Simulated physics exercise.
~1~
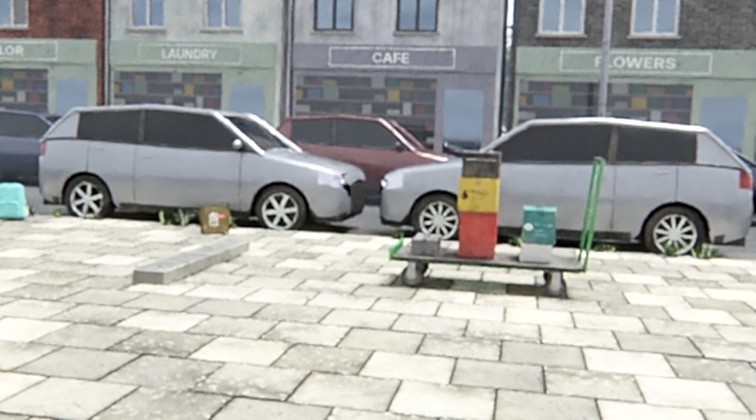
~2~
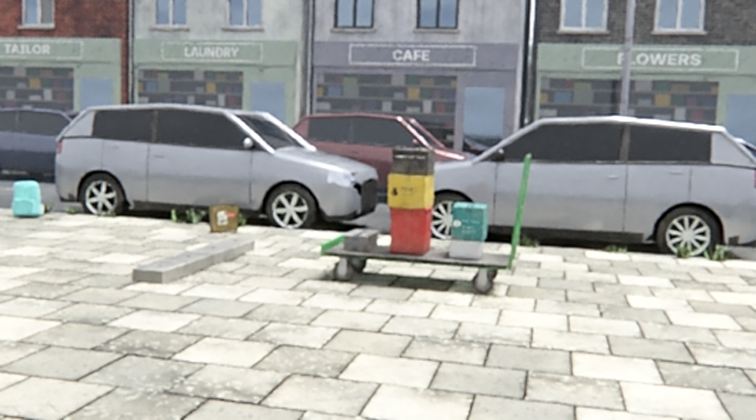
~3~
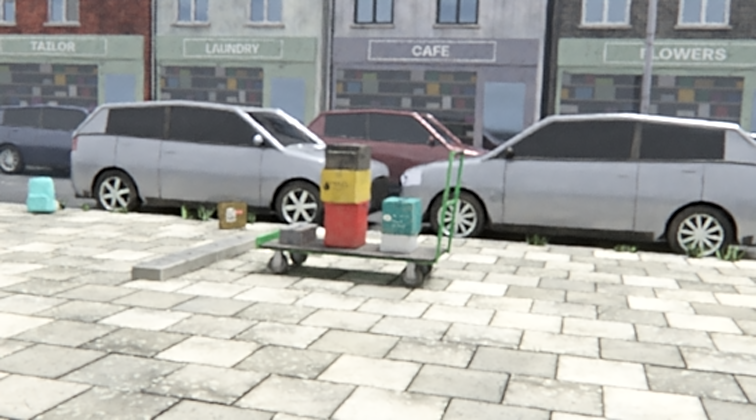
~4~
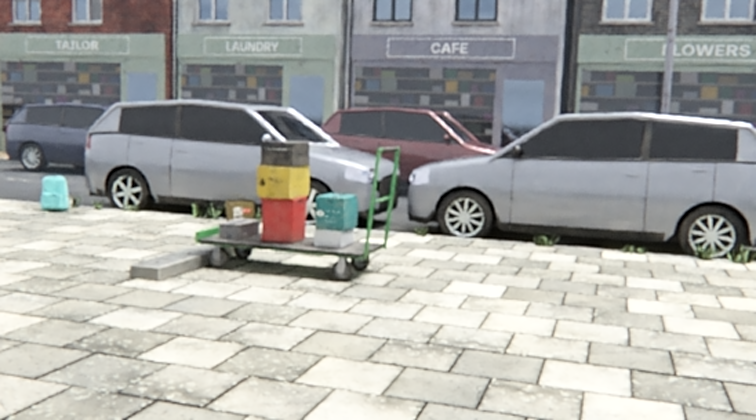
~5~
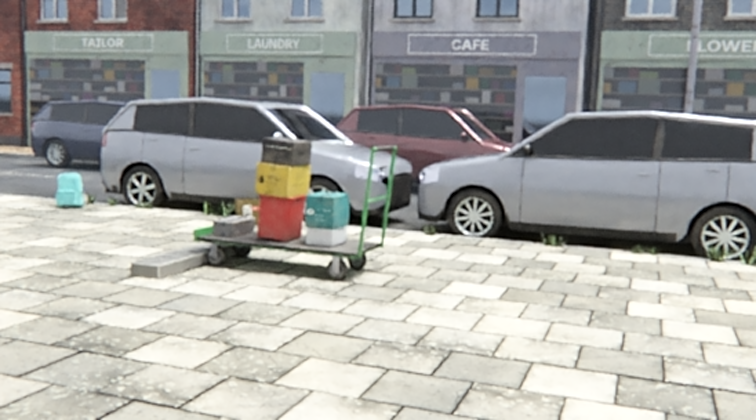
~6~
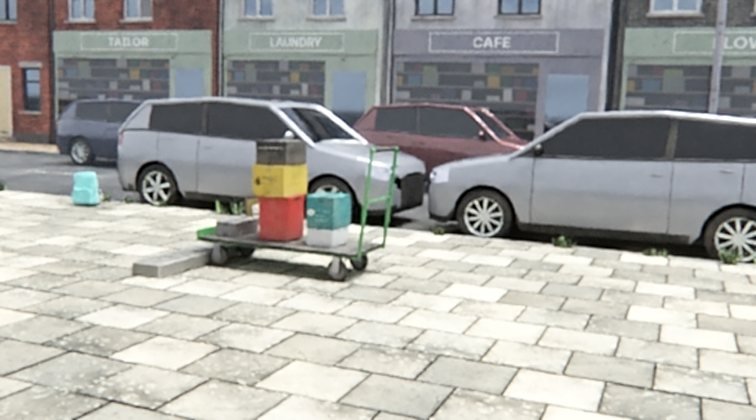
Paved street by parked cars, a loaded flatbed trolley rolling left and stopping at a low kerb, its stacked containers staying upright aboard.
